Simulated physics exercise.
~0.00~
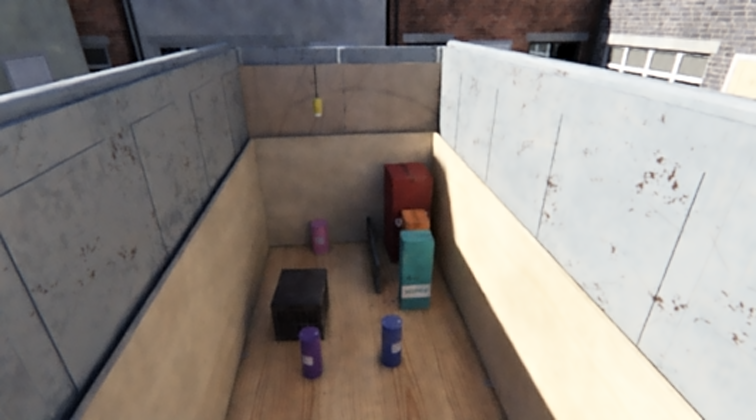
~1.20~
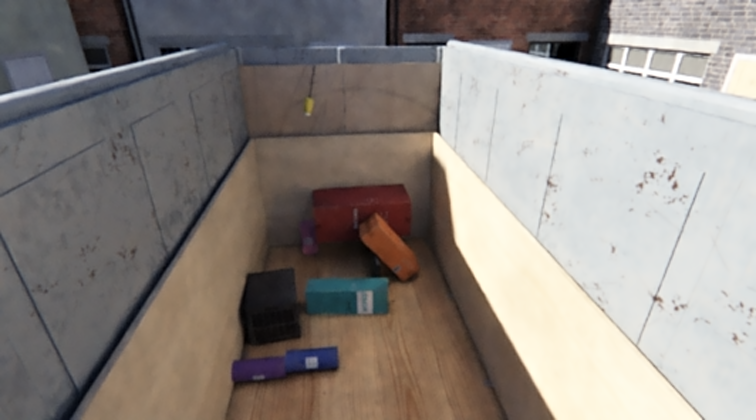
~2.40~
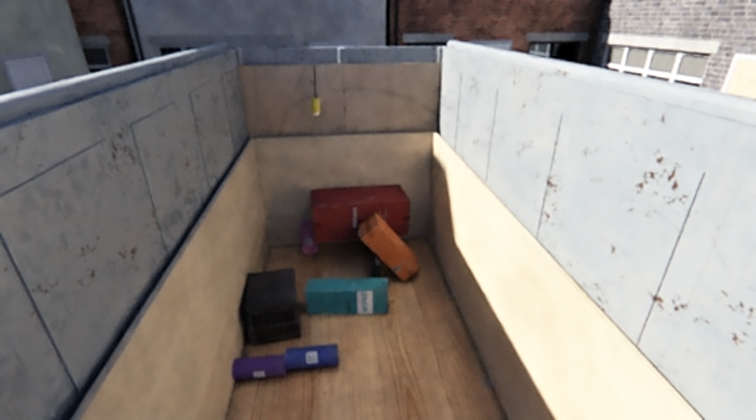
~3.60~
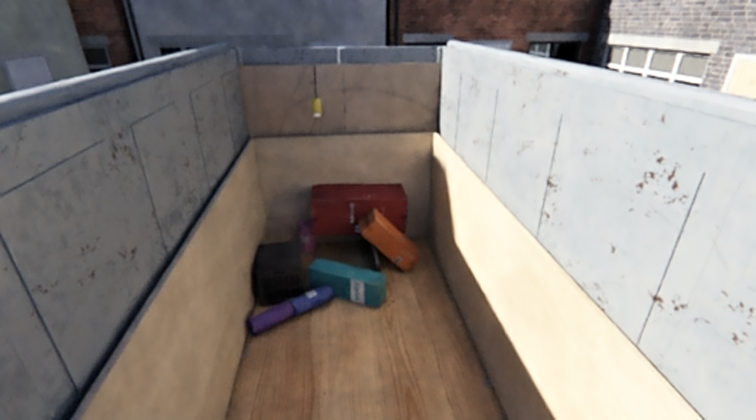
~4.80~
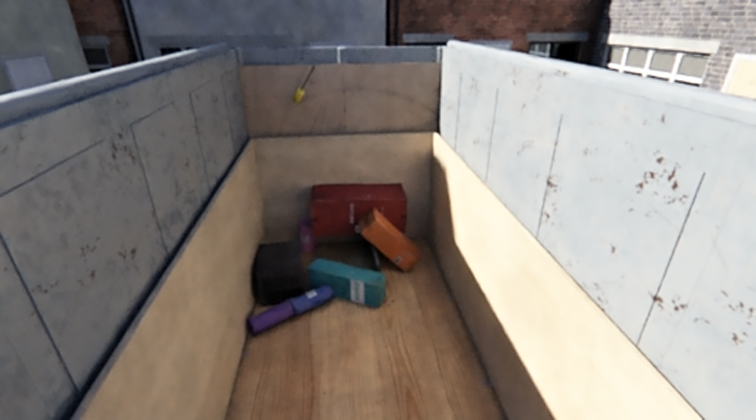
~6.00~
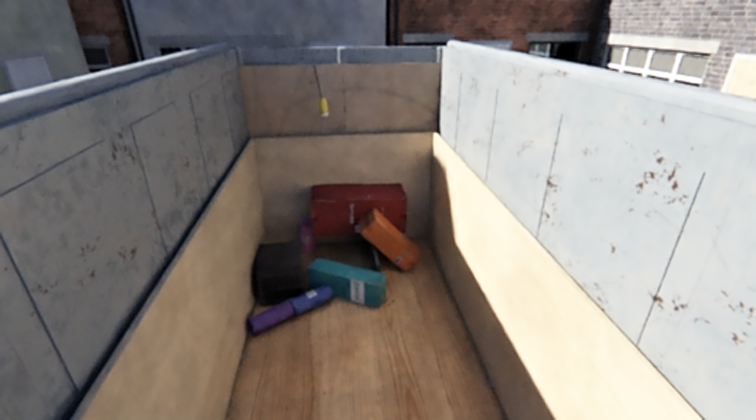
To begin with, a turquoise box, a tall red box, an orange box, two canisters in purple and blue, a pink canister and a black chest stand in a walled load bay with a hanging yellow lamp. Then the lamp swings left, and the red, turquoise and orange boxes topple, along with the purple and blue canisters, while the black chest shifts left. The lamp settles and the load lies still. Next, the chest, turquoise box and two fallen canisters slide forwards, bunching near the left wall. The lamp swings left again, but the heap holds, and everything ends at rest.
